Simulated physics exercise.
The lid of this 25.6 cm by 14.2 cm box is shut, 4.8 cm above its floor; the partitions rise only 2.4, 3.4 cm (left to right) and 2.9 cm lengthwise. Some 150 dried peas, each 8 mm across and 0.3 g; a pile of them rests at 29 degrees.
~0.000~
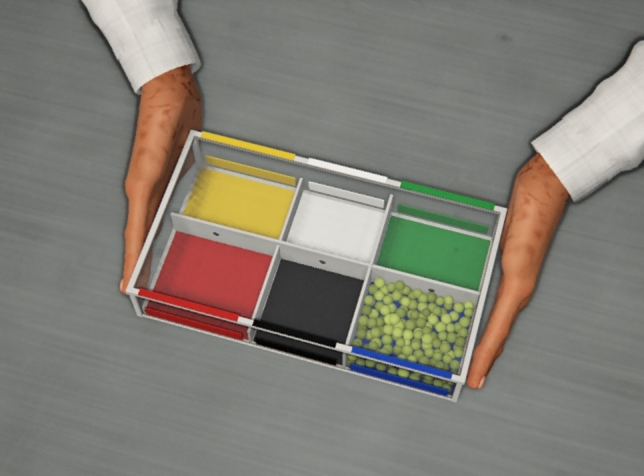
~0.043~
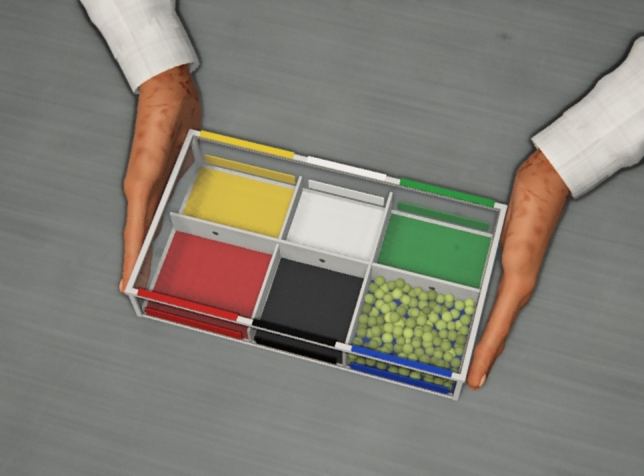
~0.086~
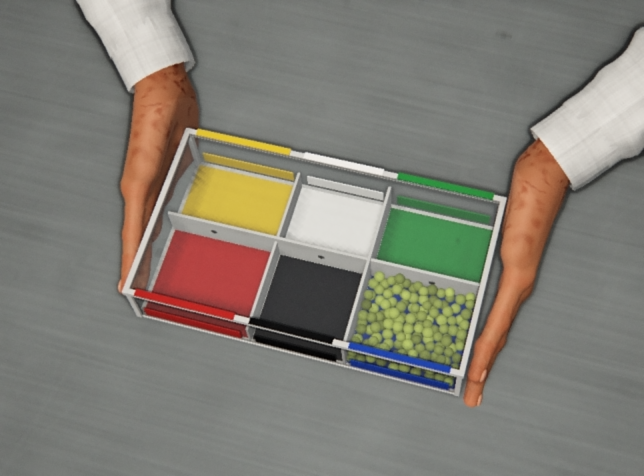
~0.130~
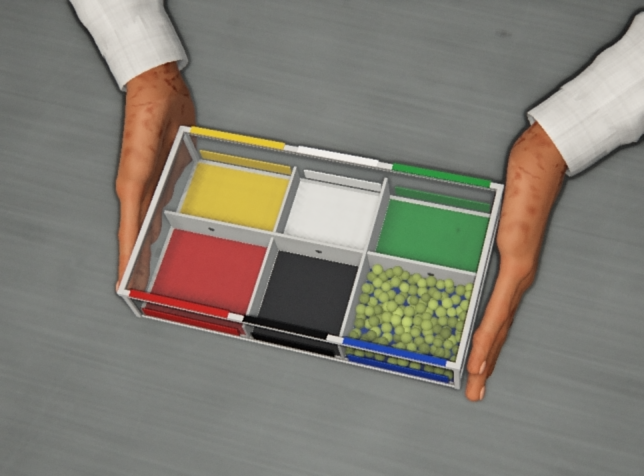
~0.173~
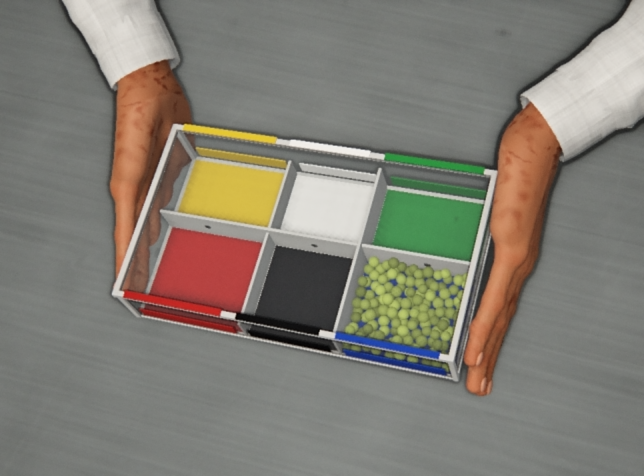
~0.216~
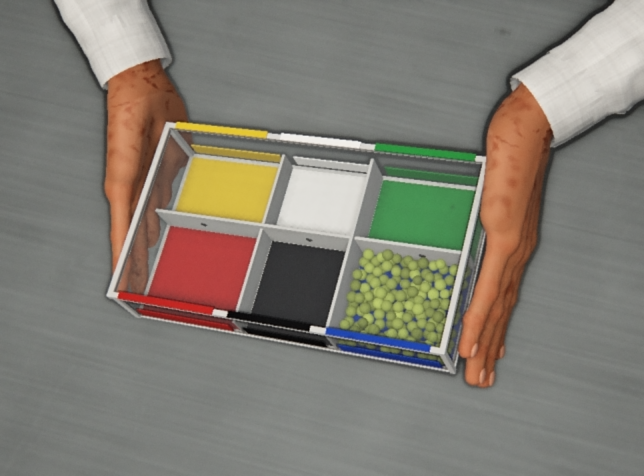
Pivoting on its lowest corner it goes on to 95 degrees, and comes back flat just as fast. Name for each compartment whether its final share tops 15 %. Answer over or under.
Red compartment: Over; blue compartment: Over; green compartment: Under; yellow compartment: Under; white compartment: Under; black compartment: Under.
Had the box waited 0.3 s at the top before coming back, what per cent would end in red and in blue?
Then: Red 25; blue 70.
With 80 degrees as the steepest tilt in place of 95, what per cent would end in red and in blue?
In that case red 5, blue 85.
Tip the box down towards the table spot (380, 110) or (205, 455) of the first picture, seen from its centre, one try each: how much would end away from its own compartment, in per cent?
Some 60 and 5 per cent.
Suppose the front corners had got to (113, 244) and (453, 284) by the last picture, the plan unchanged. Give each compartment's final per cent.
Red 0, blue 35, green 20, yellow 25, white 20, black 0.
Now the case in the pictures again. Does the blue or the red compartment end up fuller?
It is the blue one.
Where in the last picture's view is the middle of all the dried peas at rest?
Around (371, 342).
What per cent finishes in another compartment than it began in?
Roughly 25 per cent.
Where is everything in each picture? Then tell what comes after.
The first picture shows box tilt 0 degrees, front corners at (133, 289) and (460, 377); blue 100 %.
The second picture shows box tilt 1 degrees, front corners at (132, 289) and (460, 376).
The third picture shows box tilt 3 degrees, front corners at (129, 290) and (459, 371), lowest corner left front.
The fourth picture shows box tilt 7 degrees, front corners at (125, 291) and (456, 364), lowest corner left front.
The fifth picture shows box tilt 11 degrees, front corners at (120, 292) and (449, 356), lowest corner left front.
The sixth picture shows box tilt 16 degrees, front corners at (114, 293) and (440, 349), lowest corner left front; blue 100 %. The box's pace is about 100 degrees a second.
After 1.08 s, tilt 95 degrees; red 5 %, blue 85 %, black 10 %.
After 1.65 s, tilt 43 degrees; red 20 %, blue 75 %, black 5 %.
Then, at 2.28 s, tilt 0 degrees; red 20 %, blue 75 %, black 5 %.
By 2.7 s all is still; red 20 %, blue 75 %, green 0 %, yellow 0 %, white 0 %, black 5 %.
